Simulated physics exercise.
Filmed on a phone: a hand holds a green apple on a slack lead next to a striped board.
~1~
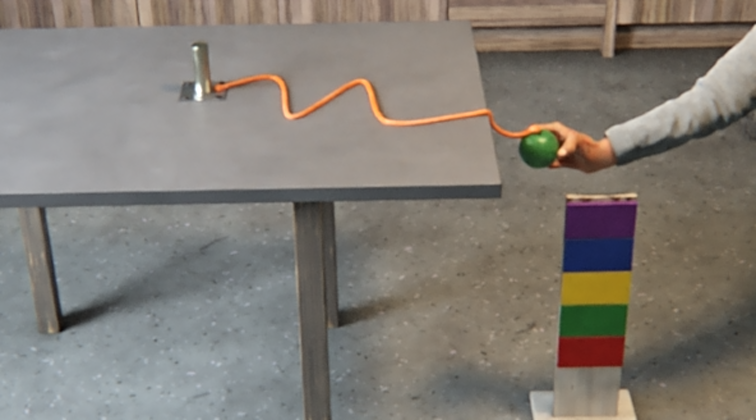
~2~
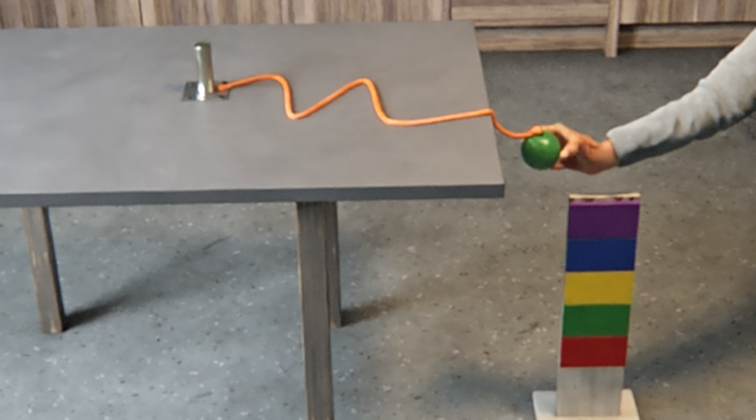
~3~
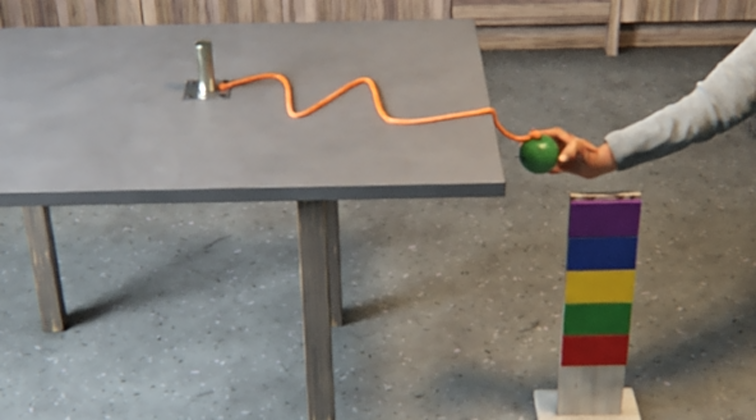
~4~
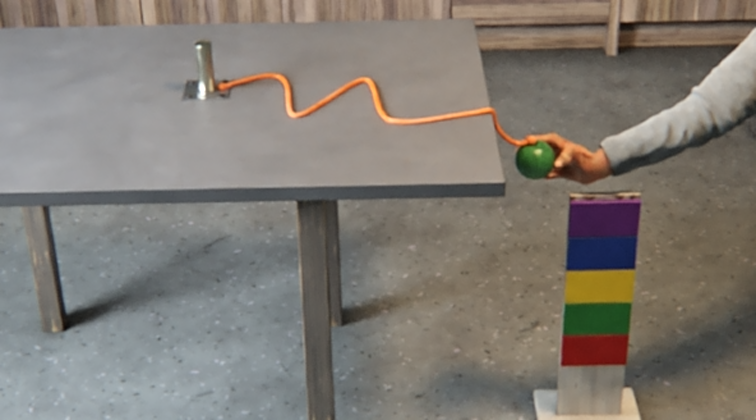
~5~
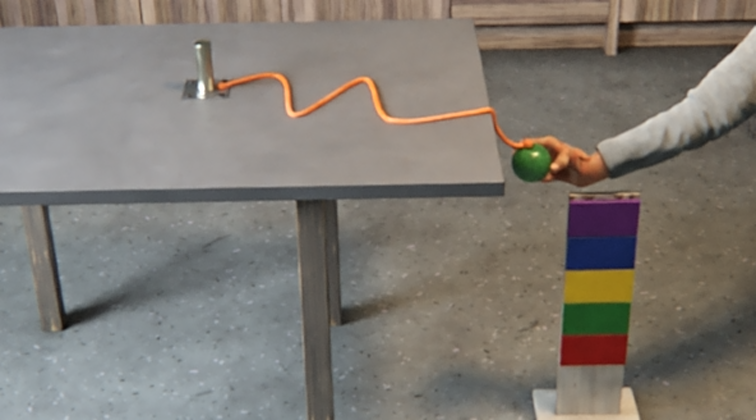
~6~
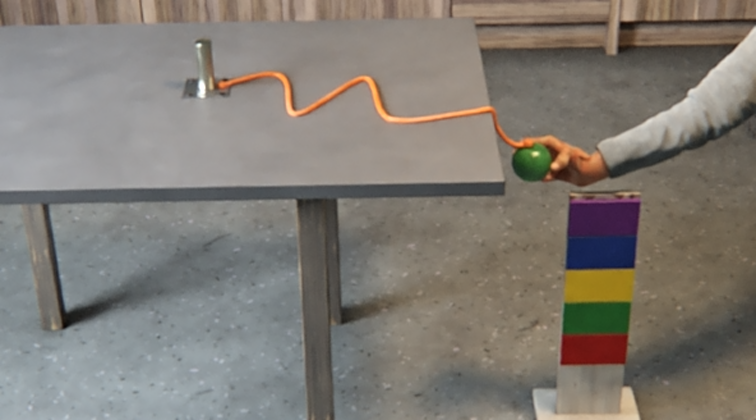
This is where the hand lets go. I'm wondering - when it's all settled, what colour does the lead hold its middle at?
It's at red.
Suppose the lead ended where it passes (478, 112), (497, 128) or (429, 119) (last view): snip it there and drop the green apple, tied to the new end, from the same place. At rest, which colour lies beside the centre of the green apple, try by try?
In order of the tries: Yellow; then green; then blue.
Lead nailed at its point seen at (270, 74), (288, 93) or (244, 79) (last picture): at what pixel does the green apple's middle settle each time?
Taking the tries in turn: (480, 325), (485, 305) and (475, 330).
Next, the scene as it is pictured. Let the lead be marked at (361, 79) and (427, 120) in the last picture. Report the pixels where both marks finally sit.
First point (483, 104), second point (482, 226).
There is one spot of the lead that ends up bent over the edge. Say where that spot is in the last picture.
Answer: The point at (367, 79).
A little later, apple near (467, 342); level with red.
Next, apple near (497, 342); level with red.
When it is over, apple near (477, 342); level with red. Its middle rests at the red band.
